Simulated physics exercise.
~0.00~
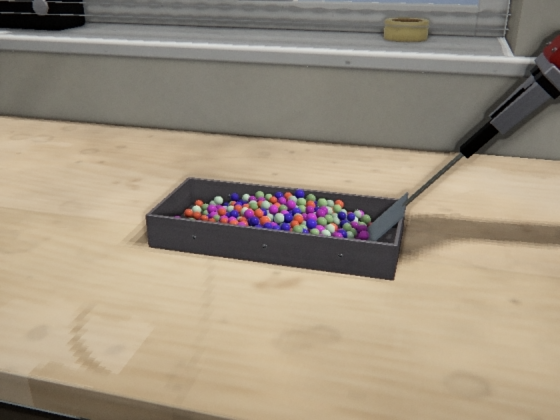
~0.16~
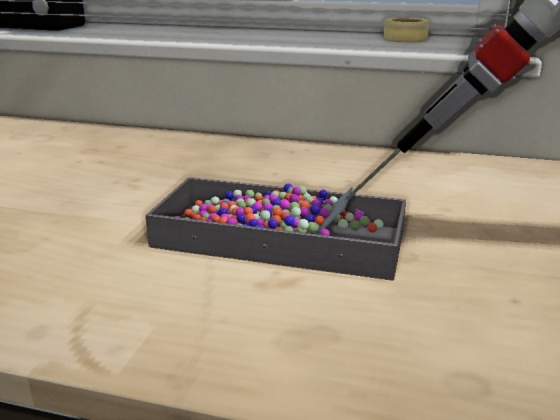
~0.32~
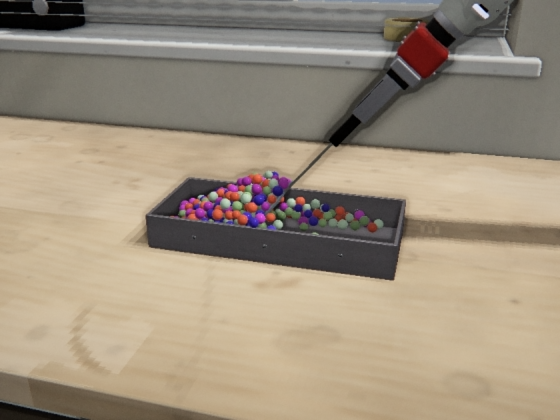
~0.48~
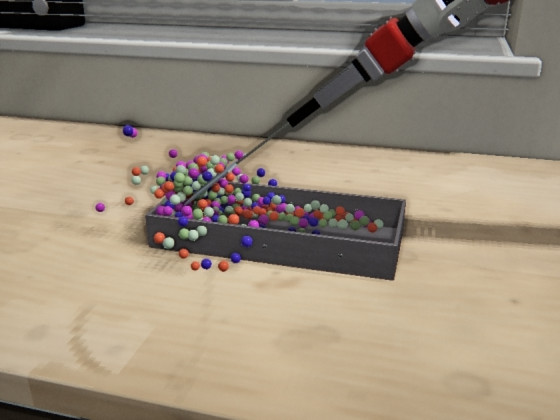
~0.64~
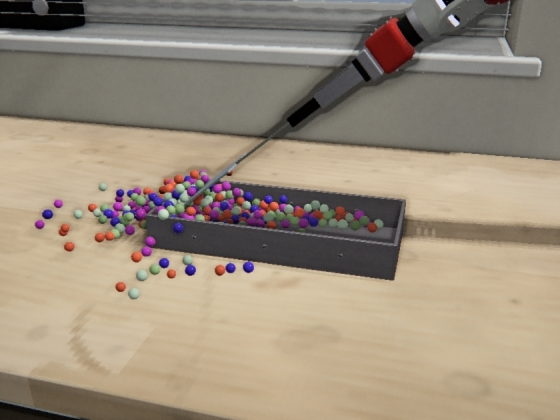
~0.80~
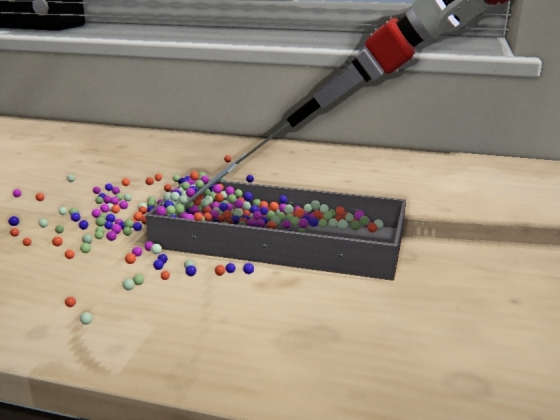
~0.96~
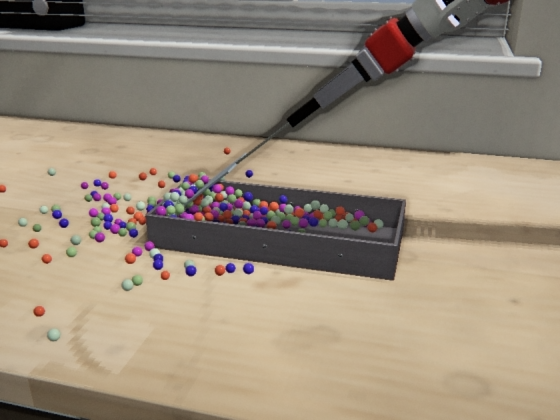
On a wooden table, a gripper's blade sweeps colourful balls leftward through a dark trough, spilling some over the end.
